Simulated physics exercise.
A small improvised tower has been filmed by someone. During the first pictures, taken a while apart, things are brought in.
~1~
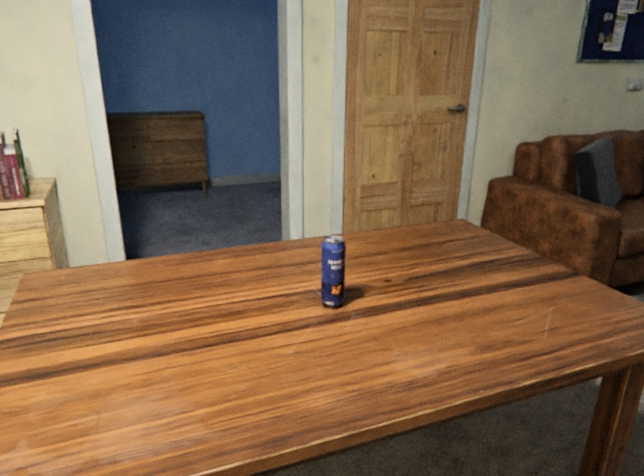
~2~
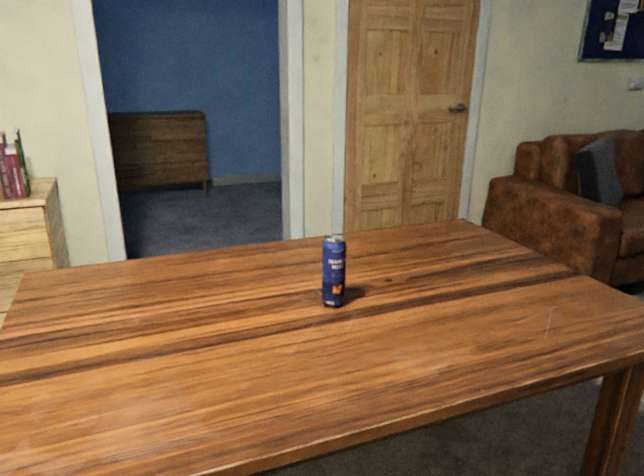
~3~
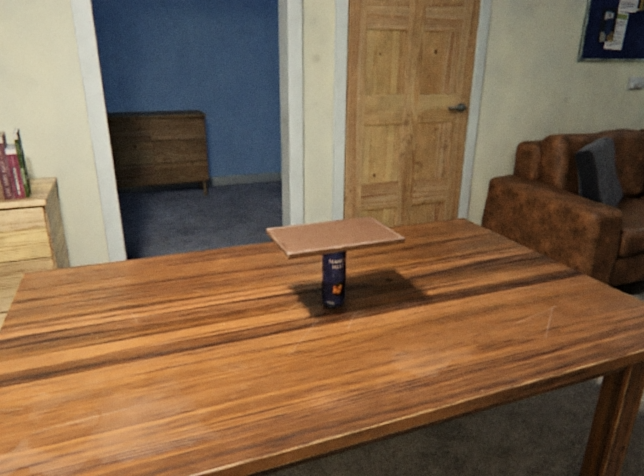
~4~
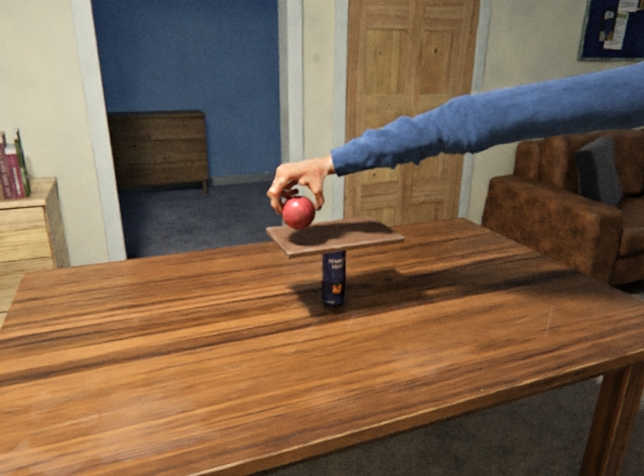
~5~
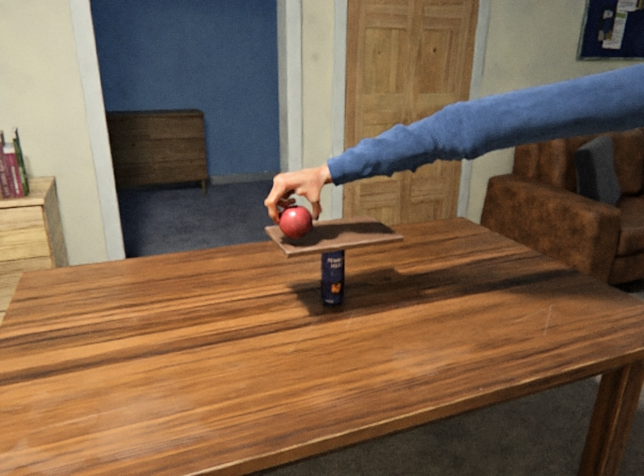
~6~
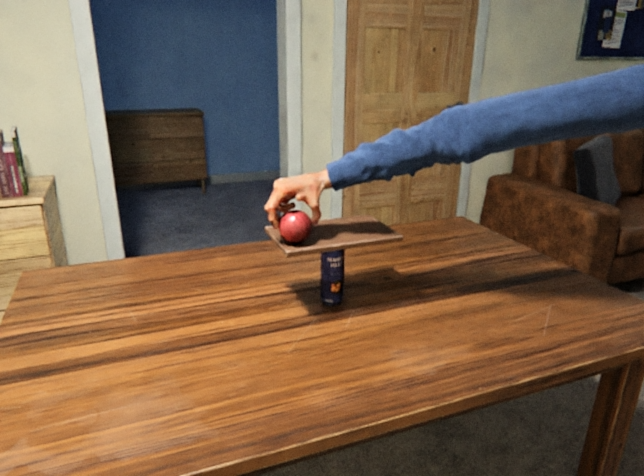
Brown board appearing on top of a blue can, then a blue-sleeved hand lowering a red apple onto its left side.
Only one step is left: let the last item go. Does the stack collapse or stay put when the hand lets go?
My guess is that something will drop.
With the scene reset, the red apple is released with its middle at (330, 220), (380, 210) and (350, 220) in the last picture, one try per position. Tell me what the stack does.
So, first it stays steady, next it tips over, and last it stays steady.
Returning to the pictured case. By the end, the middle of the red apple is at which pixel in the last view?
Near (290, 307).
Then, 0.30 s on from there, red apple now fallen; brown lid turned 60° from how it was put.
Then, 0.40 s on from there, brown lid on its side.
Then, 0.60 s on from there, brown lid now fallen.
Then, 0.80 s on from there, things are still on the move.
In the end, fallen, brown lid and red apple; blue can unmoved. At the end, from the last picture's camera, red apple near (290, 307). The stack loses its balance.
